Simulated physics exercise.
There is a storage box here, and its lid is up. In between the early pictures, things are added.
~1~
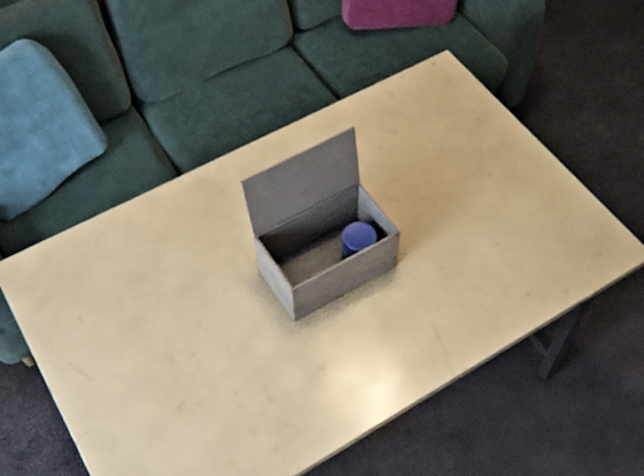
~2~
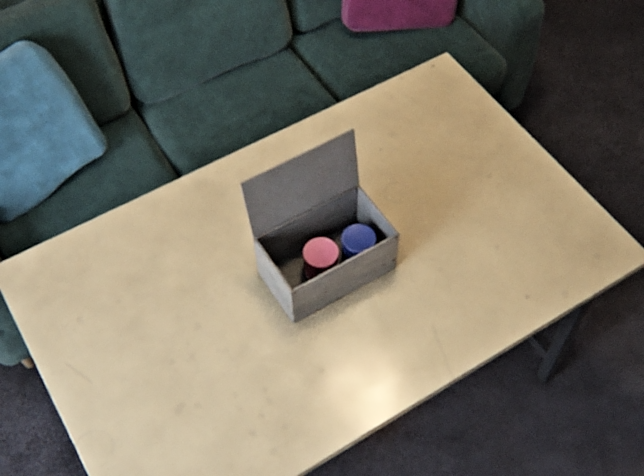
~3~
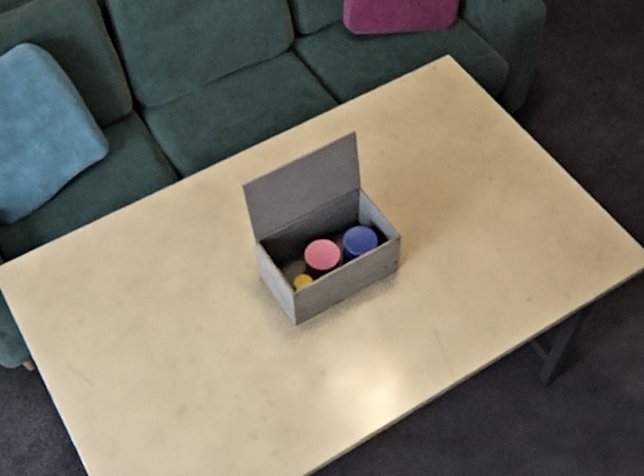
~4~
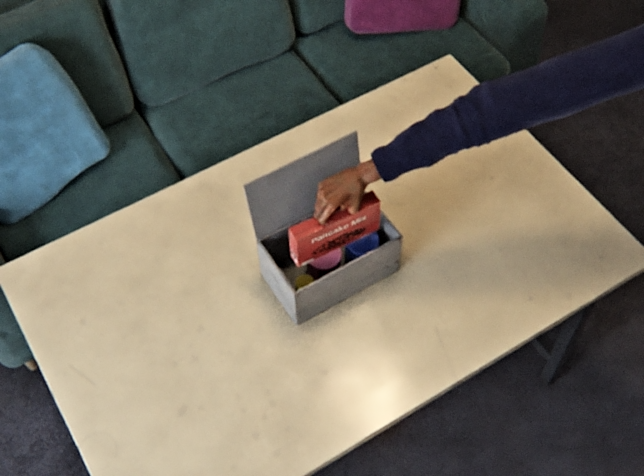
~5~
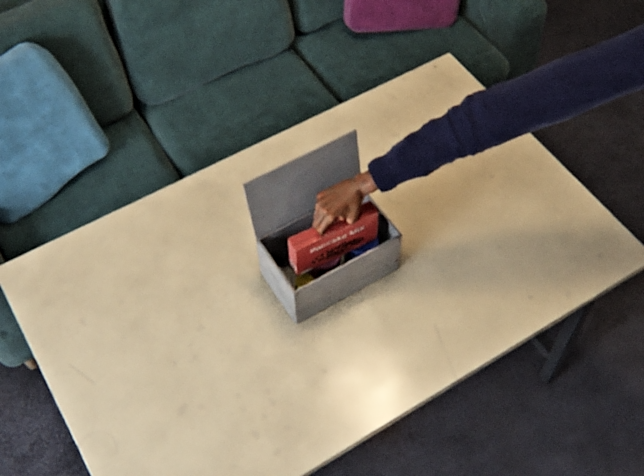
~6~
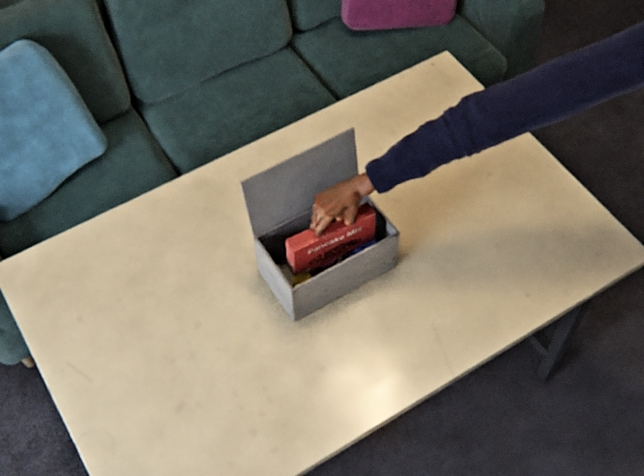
A pink tin and then a small yellow item appear beside a blue tin in an open grey box on a table, and a hand reaches in from the right, lowering a red packet into the box while still gripping it.
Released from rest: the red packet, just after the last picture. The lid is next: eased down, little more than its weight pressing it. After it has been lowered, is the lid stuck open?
Yes.
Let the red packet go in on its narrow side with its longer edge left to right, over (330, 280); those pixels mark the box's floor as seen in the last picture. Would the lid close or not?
Once it's packed that way, the lid stays propped up.
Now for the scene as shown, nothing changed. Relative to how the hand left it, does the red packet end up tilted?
Well, the red packet stays just as set.
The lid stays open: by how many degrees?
Close to 35 degrees.
Then, 1.00 s past the last view, lid starting down.
Then, 1.40 s past the last view, lid 69° above the rim.
Then, 1.70 s past the last view, lid 44° above the rim.
Finally, lid 34° above the rim; all 4 still in place. Final places as the last picture's camera would see them, red packet near (330, 244).
